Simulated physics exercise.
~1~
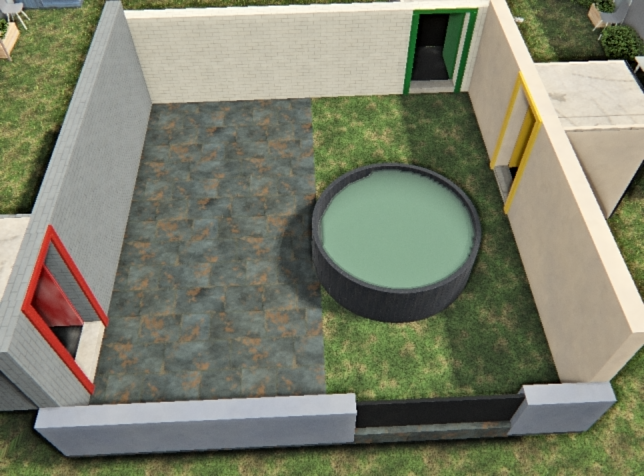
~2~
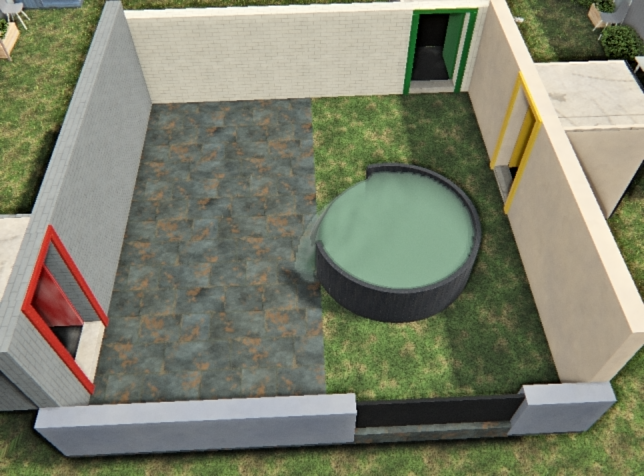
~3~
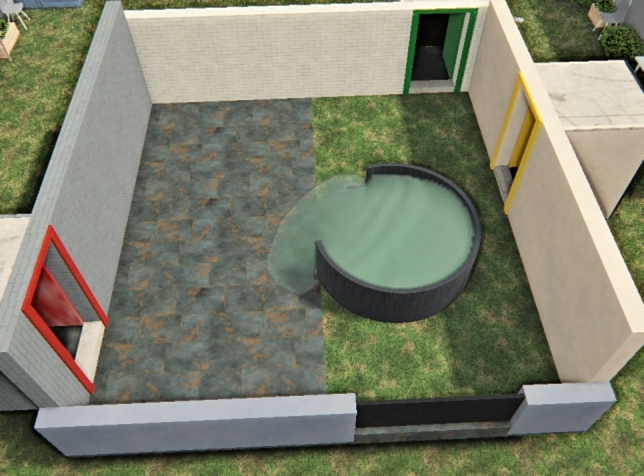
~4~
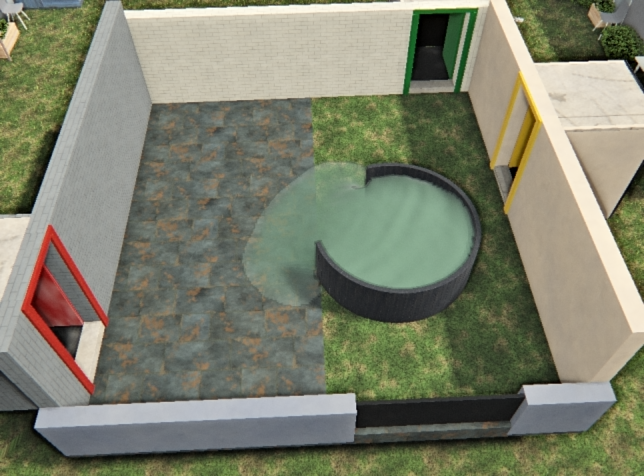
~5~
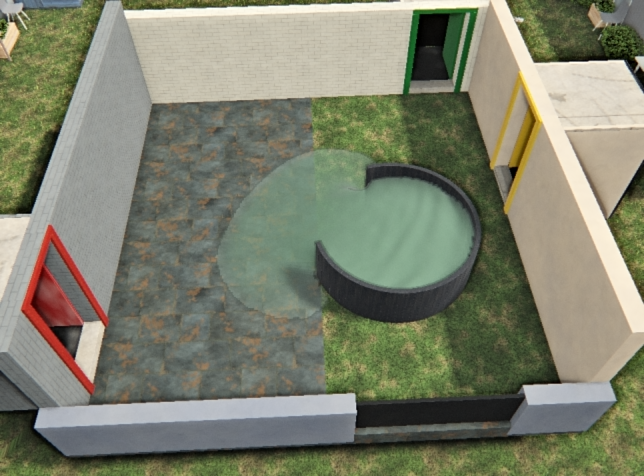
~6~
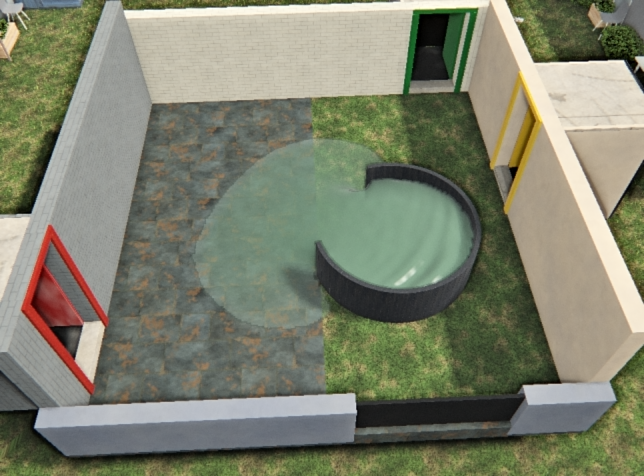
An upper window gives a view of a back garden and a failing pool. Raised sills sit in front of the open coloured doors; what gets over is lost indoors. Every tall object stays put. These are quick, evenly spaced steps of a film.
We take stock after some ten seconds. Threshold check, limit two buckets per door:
My prediction: The green door will keep to two buckets; the red door will keep to two buckets; the yellow door will keep to two buckets.
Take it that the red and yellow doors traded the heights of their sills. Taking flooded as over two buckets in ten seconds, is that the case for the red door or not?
In short, the red door exceeds the limit.
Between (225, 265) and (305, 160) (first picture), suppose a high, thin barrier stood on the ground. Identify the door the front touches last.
The yellow one.
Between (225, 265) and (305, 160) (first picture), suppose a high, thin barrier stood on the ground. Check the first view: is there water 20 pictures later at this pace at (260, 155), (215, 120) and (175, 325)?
Untouched, soaked, soaked.
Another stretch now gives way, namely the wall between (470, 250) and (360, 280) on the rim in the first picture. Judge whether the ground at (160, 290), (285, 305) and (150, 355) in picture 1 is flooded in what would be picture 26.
The first spot is swamped, the second swamped, the third swamped.
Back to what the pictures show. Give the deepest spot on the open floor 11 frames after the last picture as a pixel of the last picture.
It will be deepest around (152, 108).
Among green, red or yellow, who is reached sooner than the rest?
It is the one in red.
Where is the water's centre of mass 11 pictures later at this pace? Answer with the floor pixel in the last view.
I'd put my finger on (278, 214).
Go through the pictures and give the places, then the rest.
In the first picture, still water in the pool at (395, 225).
In the second picture, water pours out at (326, 219) and has run to a hidden place.
In the third picture, water pours out at (326, 221) and has run to a hidden place.
In the fourth picture, the front is at (352, 166), out from the gap at (326, 222).
In the fifth picture, the front is at (234, 288), out from the gap at (326, 222).
In the sixth picture, water pours out at (326, 222) and has run to (209, 289).
A moment on, water covers 50 % of the floor; the green door not reached, the red door not reached, the yellow door not reached.
Next, water covers 55 % of the floor; the green door not reached, the red door wet at the sill, nothing in, the yellow door not reached.
Then, water covers 60 % of the floor; the green door not reached, the red door wet at the sill, nothing in, the yellow door not reached.
Later, water covers 85 % of the floor; the green door wet at the sill, nothing in, the red door wet at the sill, nothing in, the yellow door not reached.
In the end, water covers 100 % of the floor; the green door wet at the sill, nothing in, the red door wet at the sill, nothing in, the yellow door wet at the sill, nothing in.
